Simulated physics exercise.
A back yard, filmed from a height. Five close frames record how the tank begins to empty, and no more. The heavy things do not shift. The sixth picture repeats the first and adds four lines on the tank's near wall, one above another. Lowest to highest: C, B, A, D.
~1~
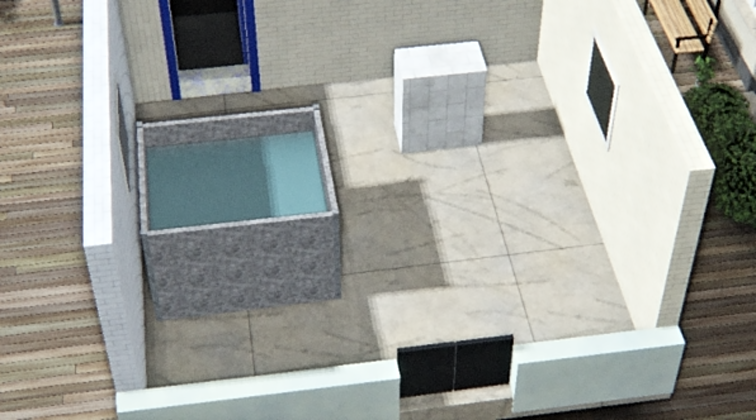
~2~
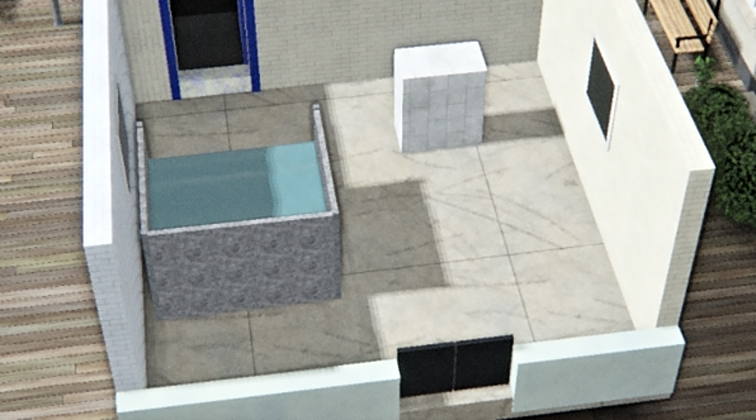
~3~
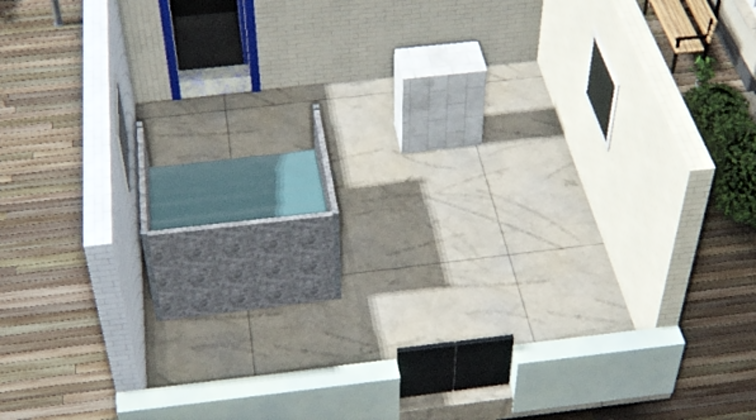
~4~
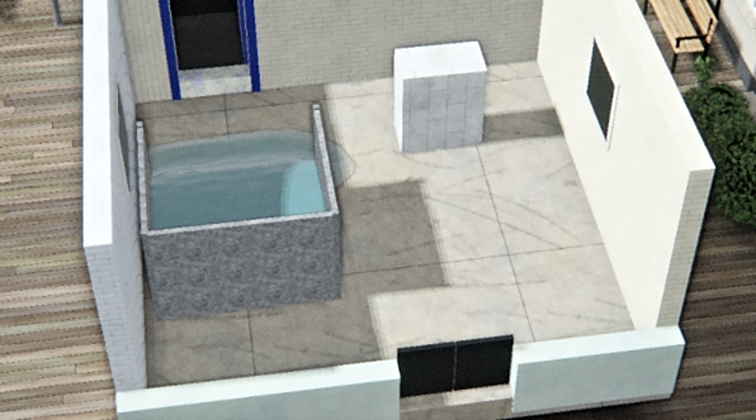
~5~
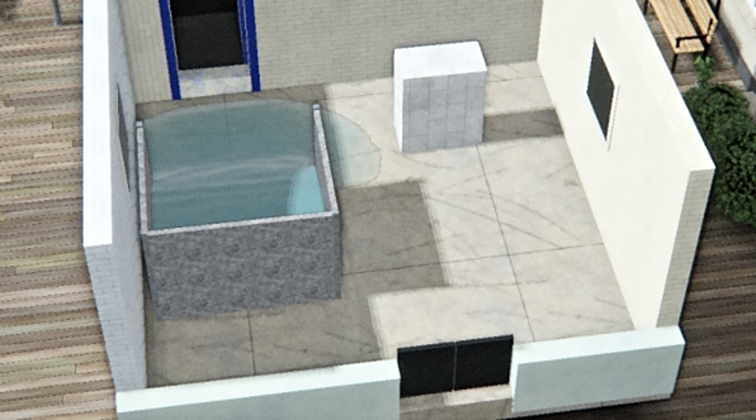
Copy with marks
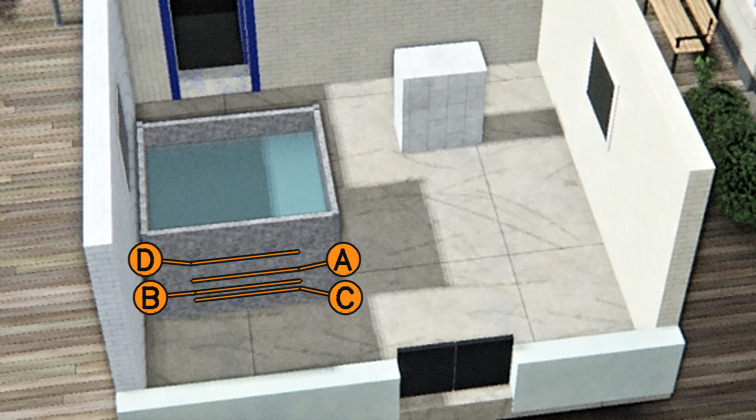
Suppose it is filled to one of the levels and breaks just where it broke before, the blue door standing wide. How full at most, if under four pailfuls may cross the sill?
That is level B.
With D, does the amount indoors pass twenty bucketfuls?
Yes, clearly.
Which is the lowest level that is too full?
The answer is A.
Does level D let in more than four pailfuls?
Yes, it does.
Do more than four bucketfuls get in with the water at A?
Yes.
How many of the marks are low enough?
Two of them.
On the marked copy, A at (246, 274); B at (247, 286); C at (248, 294); D at (244, 257); from the bottom up C, B, A, D.
With A, about 8 bucketfuls get in.
With B, a splash gets over, under a bucket.
With C, nothing gets over.
With D, dozens of bucketfuls pour in.
